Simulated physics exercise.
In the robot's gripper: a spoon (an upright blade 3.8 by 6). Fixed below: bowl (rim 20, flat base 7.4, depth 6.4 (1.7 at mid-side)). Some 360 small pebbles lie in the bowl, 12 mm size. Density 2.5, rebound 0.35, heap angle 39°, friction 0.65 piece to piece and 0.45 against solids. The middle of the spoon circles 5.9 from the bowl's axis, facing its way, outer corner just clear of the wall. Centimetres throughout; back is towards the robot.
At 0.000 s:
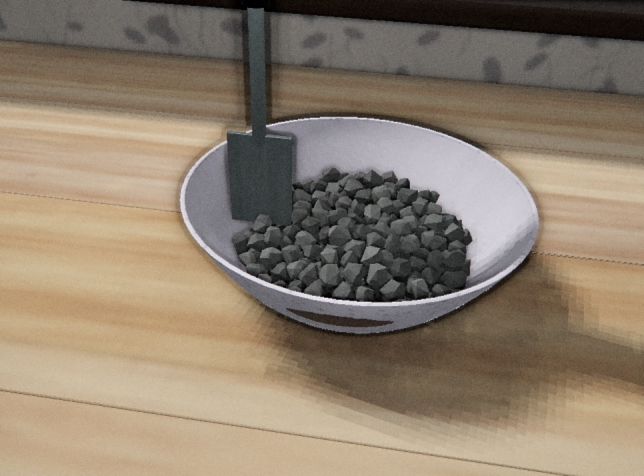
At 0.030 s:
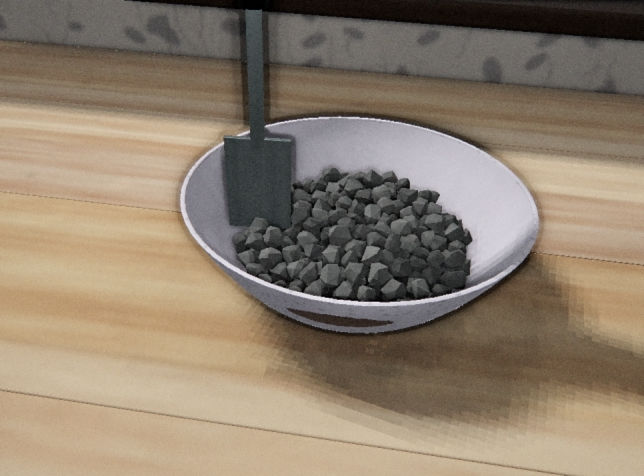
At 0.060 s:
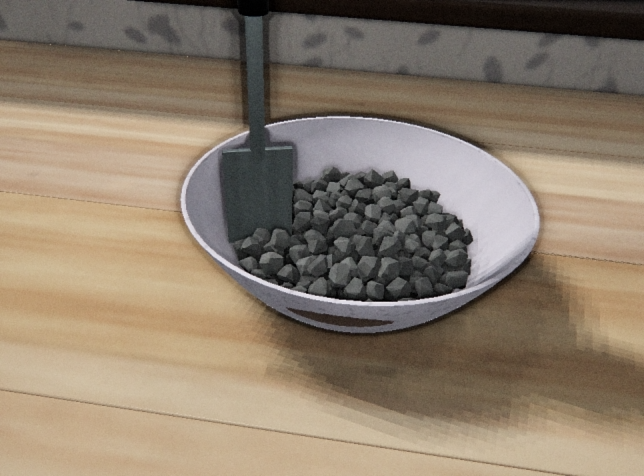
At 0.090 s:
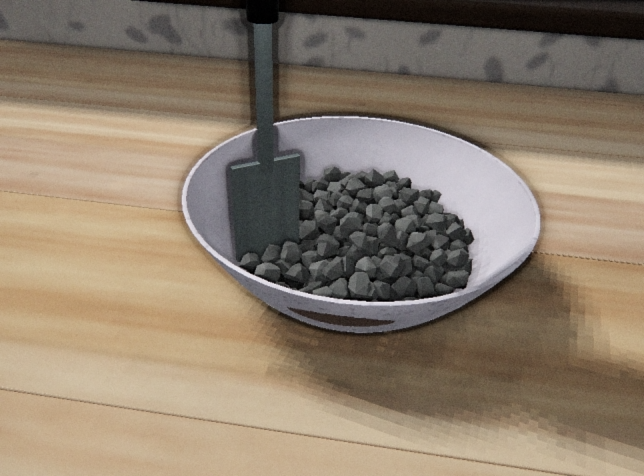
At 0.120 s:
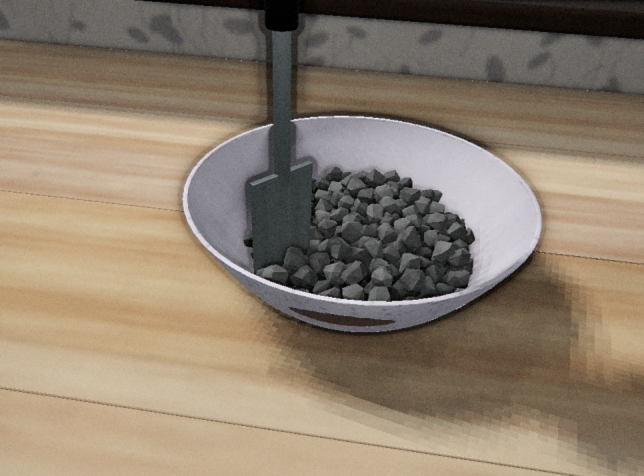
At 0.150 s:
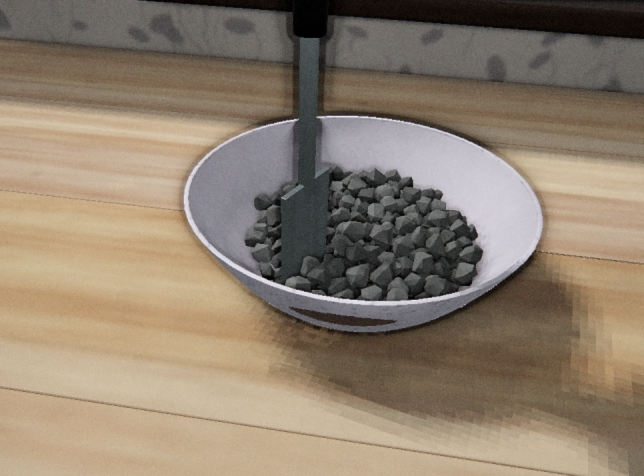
On a light wooden surface, a white bowl holds a heap of dark grey pebbles, with an upright flat grey blade at its left side. The blade moves down and toward the viewer along the bowl's left side, then curves right through the pebbles, turning until it looks narrower, as some pebbles shift.
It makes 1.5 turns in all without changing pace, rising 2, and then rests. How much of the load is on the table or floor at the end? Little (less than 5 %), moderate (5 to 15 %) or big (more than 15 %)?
Share on the table or floor: Moderate (5 to 15 %).
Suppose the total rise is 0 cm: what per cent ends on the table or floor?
Some 20 per cent.
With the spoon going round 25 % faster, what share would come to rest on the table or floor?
It would be near 10 per cent.
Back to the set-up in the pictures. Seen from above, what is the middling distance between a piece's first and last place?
Some 2 cm.
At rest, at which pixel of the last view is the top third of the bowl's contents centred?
Around (350, 228).
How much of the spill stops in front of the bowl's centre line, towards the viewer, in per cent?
Some 20 per cent.
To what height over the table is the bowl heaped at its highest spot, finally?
Some 6.0 cm.
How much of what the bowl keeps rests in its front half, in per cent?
Roughly 50 per cent.
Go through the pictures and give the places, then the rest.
In the first frame, the spoon neck at (259, 110), 0° round; upper third of the load around (364, 233), from x 240 to 465, top at y 175; 362 in the bowl.
In the second frame, the spoon neck at (257, 113), 6° round; upper third of the load around (364, 234), from x 240 to 465, top at y 175.
In the third frame, the spoon neck at (257, 123), 20° round; upper third of the load around (362, 235), from x 240 to 465, top at y 175.
In the fourth frame, the spoon neck at (265, 134), 35° round; upper third of the load around (362, 235), from x 250 to 465, top at y 175.
In the fifth frame, the spoon neck at (282, 145), 50° round; upper third of the load around (366, 236), from x 255 to 465, top at y 175.
In the sixth frame, the spoon neck at (307, 154), 65° round; upper third of the load around (373, 241), from x 255 to 470, top at y 175; 362 in the bowl.
After 0.52 s, 251° round, highest piece 8 above the table; 338 in the bowl, 18 on the table or floor, 6 in flight or on the tool.
After 0.89 s, 77° round, highest piece 7 above the table; 333 in the bowl, 28 on the table or floor, 1 in flight or on the tool.
After 1.27 s, 180° round, highest piece 6 above the table; 332 in the bowl, 30 on the table or floor.
After 1.97 s, 180° round, highest piece 6 above the table; 332 in the bowl, 30 on the table or floor.
In the end, 332 in the bowl, 30 on the table or floor. That is 8 % on the table or floor.
